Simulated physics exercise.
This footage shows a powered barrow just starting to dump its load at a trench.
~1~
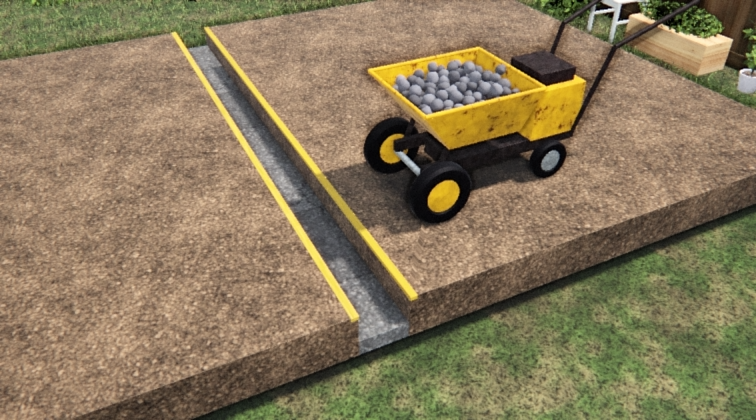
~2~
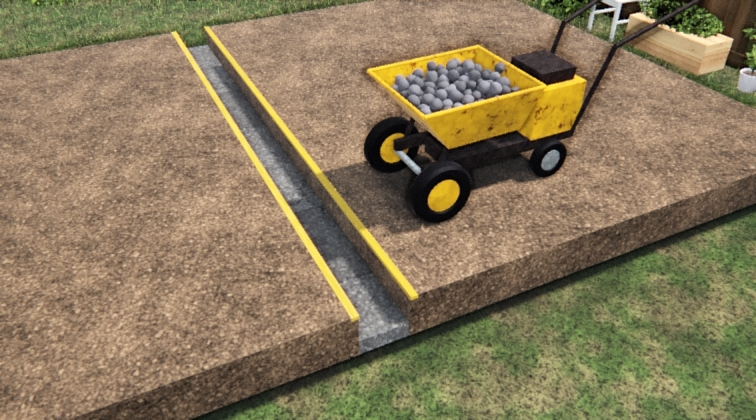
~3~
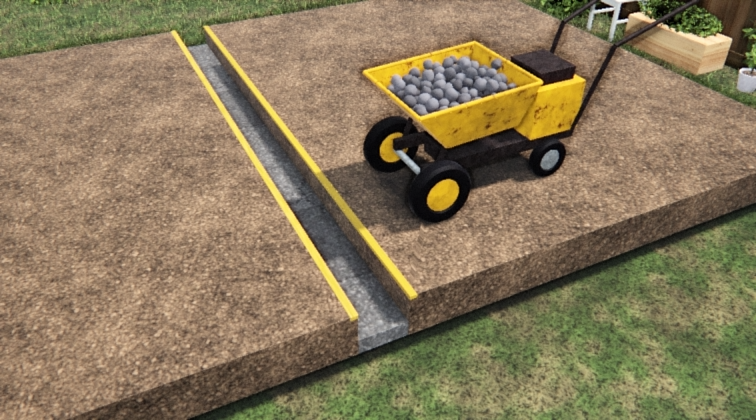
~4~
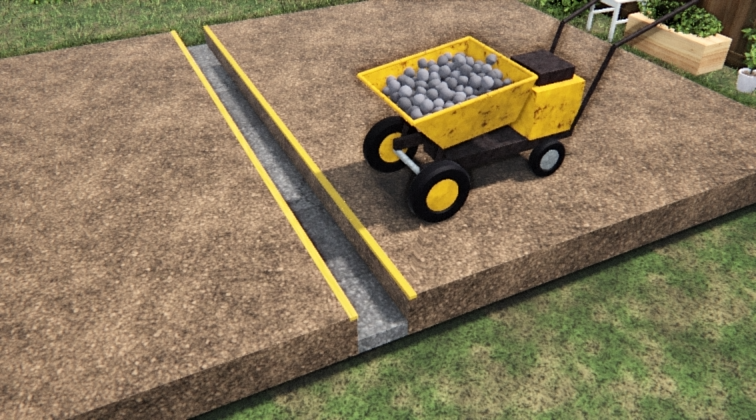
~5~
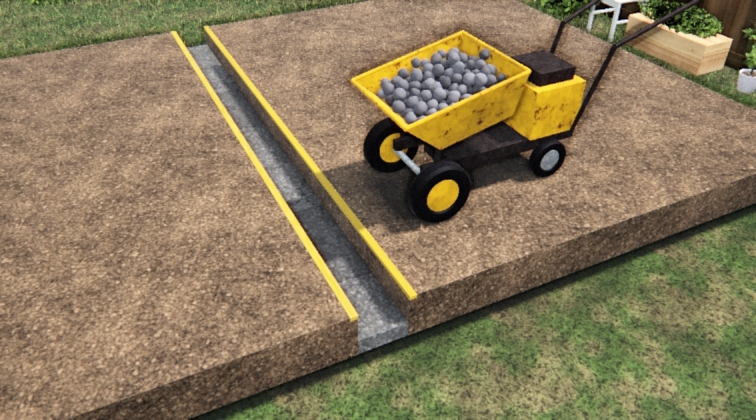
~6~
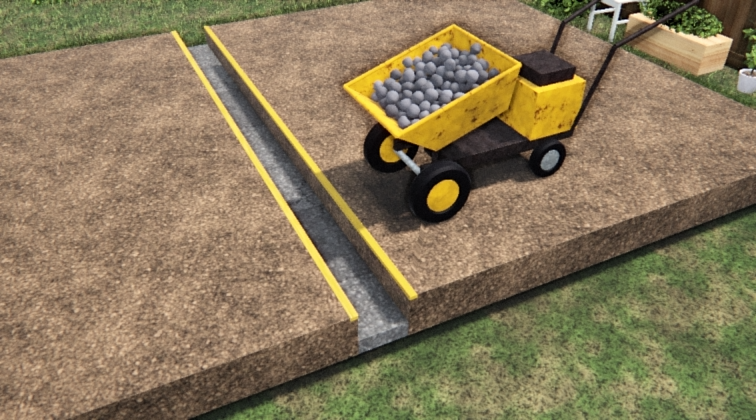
We see a yellow powered barrow loaded with round grey cobbles standing on brown soil beside a narrow, yellow-edged trench. Its skip is level at first, then gradually tilts forward toward the left while the wheels stay still.
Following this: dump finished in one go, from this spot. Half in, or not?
Trench gets most.
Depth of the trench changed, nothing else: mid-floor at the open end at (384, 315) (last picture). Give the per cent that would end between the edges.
The share would be roughly 50 per cent.
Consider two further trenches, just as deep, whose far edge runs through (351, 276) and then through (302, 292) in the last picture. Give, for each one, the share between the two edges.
Around 30 percent first, around 100 percent second.
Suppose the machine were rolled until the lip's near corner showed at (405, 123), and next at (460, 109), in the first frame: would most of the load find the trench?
One after the other: The lesser share and the greater share.
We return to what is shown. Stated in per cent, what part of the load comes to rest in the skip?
0 per cent, roughly.
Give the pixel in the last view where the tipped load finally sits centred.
Roughly at pixel (310, 227).
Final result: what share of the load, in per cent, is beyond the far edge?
Result: Close to 30 %.
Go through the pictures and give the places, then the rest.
The first picture shows lip of the skip near (425, 118), level; top of the load near (455, 76), round cobbles; first edge of the trench near (389, 264); far edge near (333, 283), the trench under half as wide as the skip, and about half as deep as wide.
The second picture shows lip of the skip near (424, 118), level; top of the load near (454, 75).
The third picture shows lip of the skip near (420, 120), tipped barely; top of the load near (461, 79).
The fourth picture shows lip of the skip near (413, 123), tipped a little; top of the load near (456, 77).
The fifth picture shows lip of the skip near (406, 129), tipped a little; top of the load near (467, 74).
The sixth picture shows lip of the skip near (397, 136), tipped clearly; top of the load near (459, 71); first edge of the trench near (389, 264); far edge near (332, 282).
Shortly afterwards, skip tipped steeply; the whole lot in the skip.
Next, skip tipped right over; near two thirds in the skip; near a quarter in or heaped over the trench; a little beyond it; a little falling.
Some moments later, skip tipped right over; a little in the skip; near two thirds in or heaped over the trench; near a third beyond it.
In the end, skip tipped right over; near two thirds in or heaped over the trench; near a third beyond it.
